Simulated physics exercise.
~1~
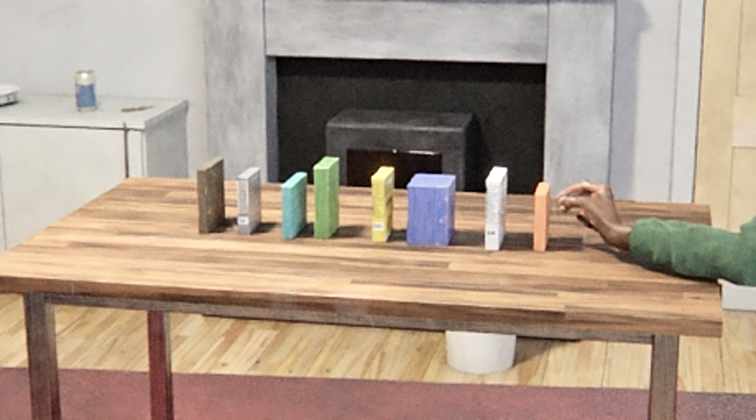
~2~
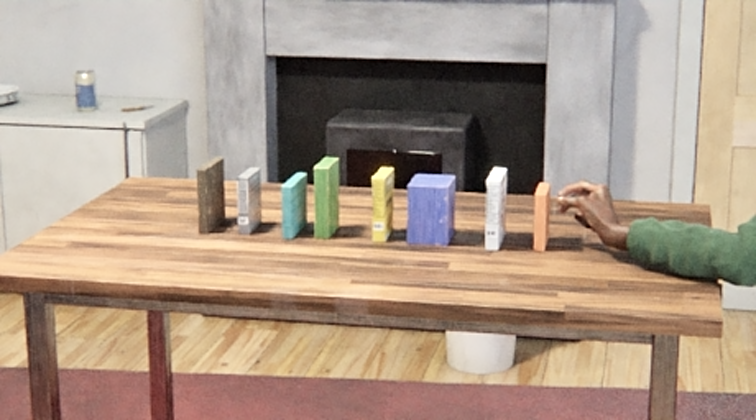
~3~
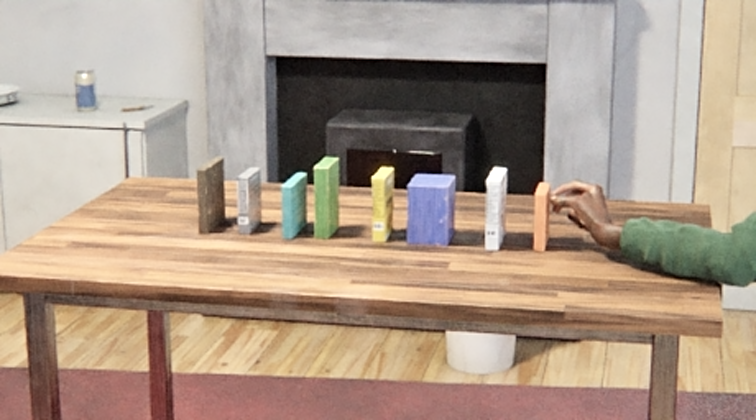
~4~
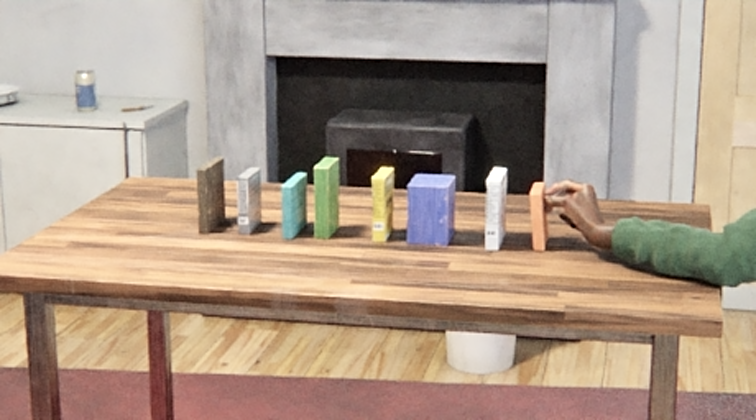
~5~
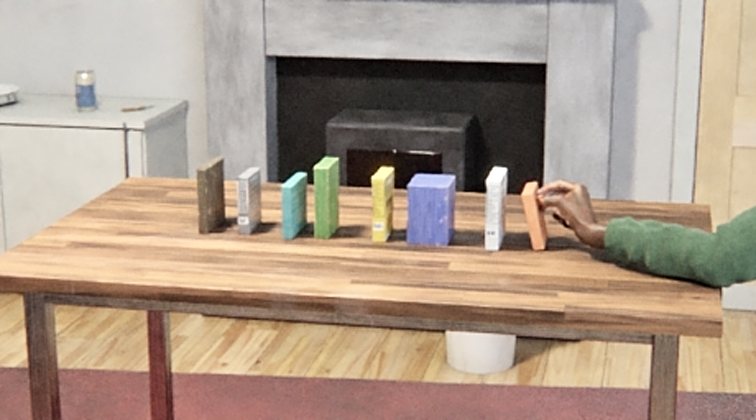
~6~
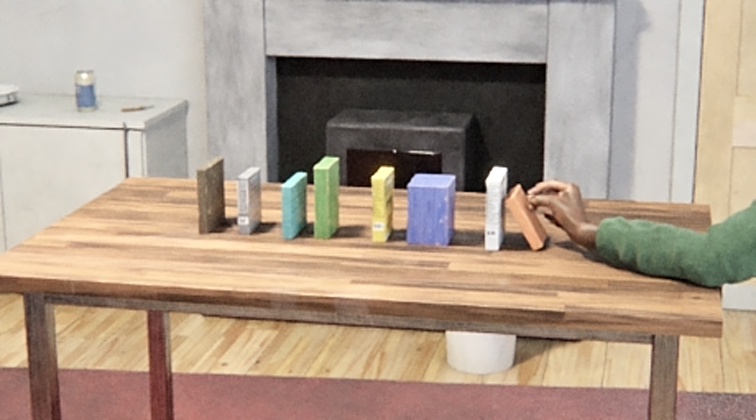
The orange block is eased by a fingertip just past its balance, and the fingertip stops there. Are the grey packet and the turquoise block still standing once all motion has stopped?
Result: The grey packet stays up; the turquoise block stays up.
Then, 0.10 s on from there, orange block 52° over; white packet turned 20° from how it was put.
Then, 0.90 s on from there, orange block 65° over; white packet turned 31° from how it was put.
Then, 2.20 s on from there, orange block 70° over; white packet turned 30° from how it was put.
In the end, left askew, white packet; the other 5 unmoved. At the end, from the last picture's camera, grey packet near (250, 201), turquoise block near (295, 206).
